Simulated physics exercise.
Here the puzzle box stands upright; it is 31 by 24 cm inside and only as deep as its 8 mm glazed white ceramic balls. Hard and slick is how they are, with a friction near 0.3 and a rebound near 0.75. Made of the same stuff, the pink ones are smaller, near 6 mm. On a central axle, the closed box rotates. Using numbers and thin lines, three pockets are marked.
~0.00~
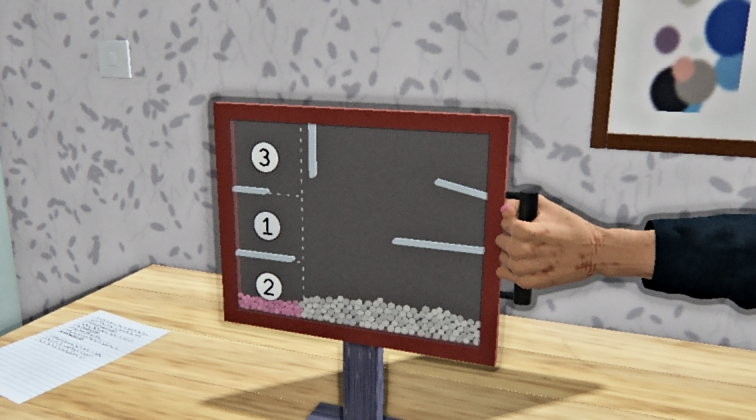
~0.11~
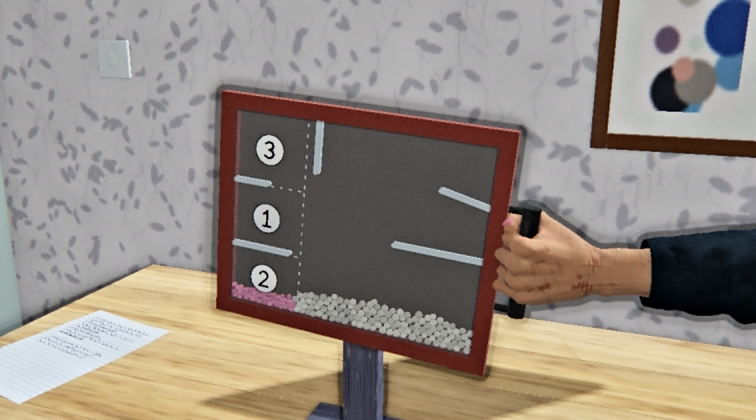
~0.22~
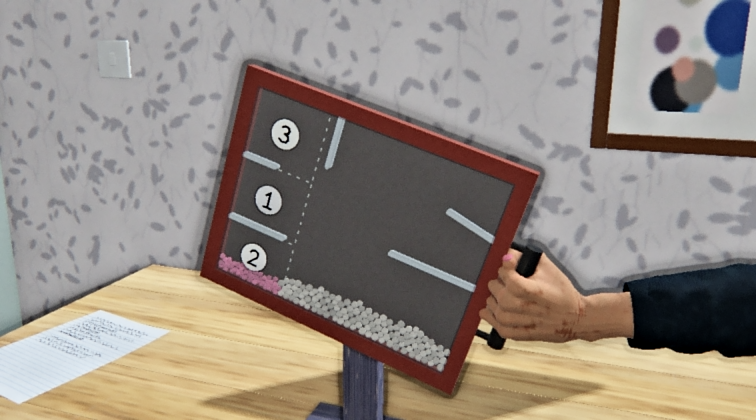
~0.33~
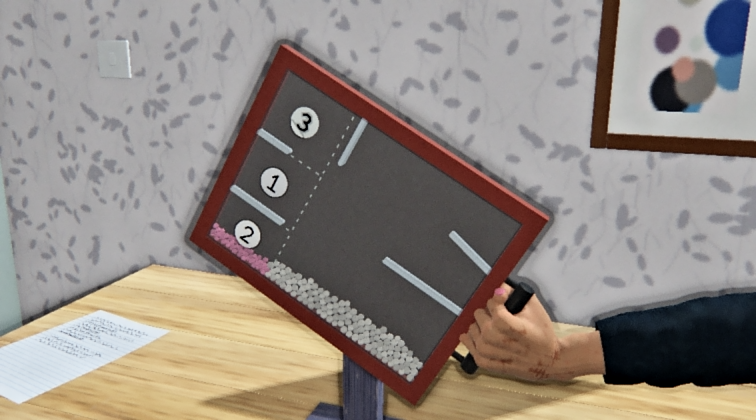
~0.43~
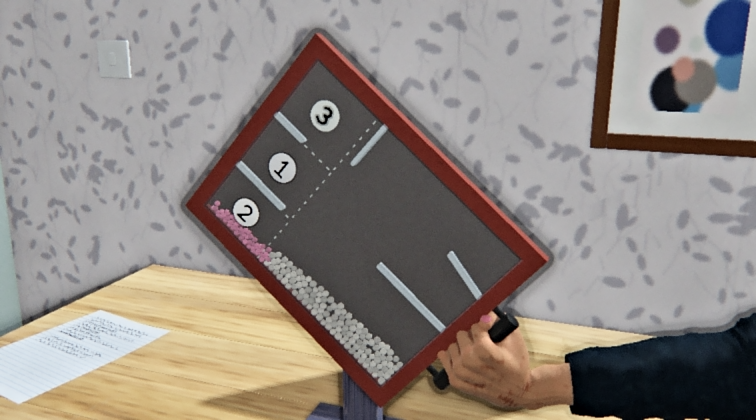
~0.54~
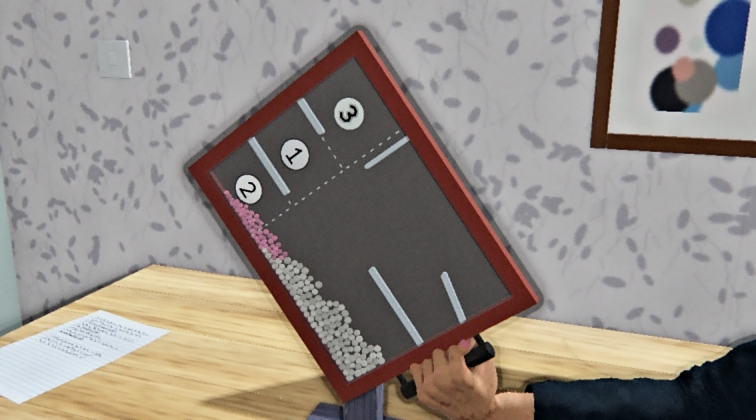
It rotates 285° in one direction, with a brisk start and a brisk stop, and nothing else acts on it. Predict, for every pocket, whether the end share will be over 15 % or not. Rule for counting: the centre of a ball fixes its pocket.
No. 1: Over; 2: Not over; 3: Over.
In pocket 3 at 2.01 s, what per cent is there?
Some 20 per cent.
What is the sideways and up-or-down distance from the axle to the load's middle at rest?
Some 6 cm left and 11 cm below.
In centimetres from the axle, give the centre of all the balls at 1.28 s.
12 cm left, 3 cm below.
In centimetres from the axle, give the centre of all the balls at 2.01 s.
Some 1 cm left and 4 cm below.
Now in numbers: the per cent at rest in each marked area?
At the end, pocket 1 has 60 percent, pocket 2 has 0 percent and pocket 3 has 40 percent.
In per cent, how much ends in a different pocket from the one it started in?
Around 100 per cent, give or take.
By 1.28 s, it stands 138° clockwise; the balls' middle is 12 cm left of and 3 cm below the centre; nothing in the marked areas.
By 2.01 s, it has come round 221° clockwise; the balls' middle is 1 cm left of and 4 cm below the centre; no. 1, 10 %, no. 3, 20 %.
By 2.64 s, it has come round 285° clockwise; the balls' middle is 7 cm left of and 9 cm below the centre; no. 1, 45 %, no. 3, 35 %.
At rest by 3.7 s, it has come round 285° clockwise; no. 1, 60 %, no. 2, 0 %, no. 3, 40 %.
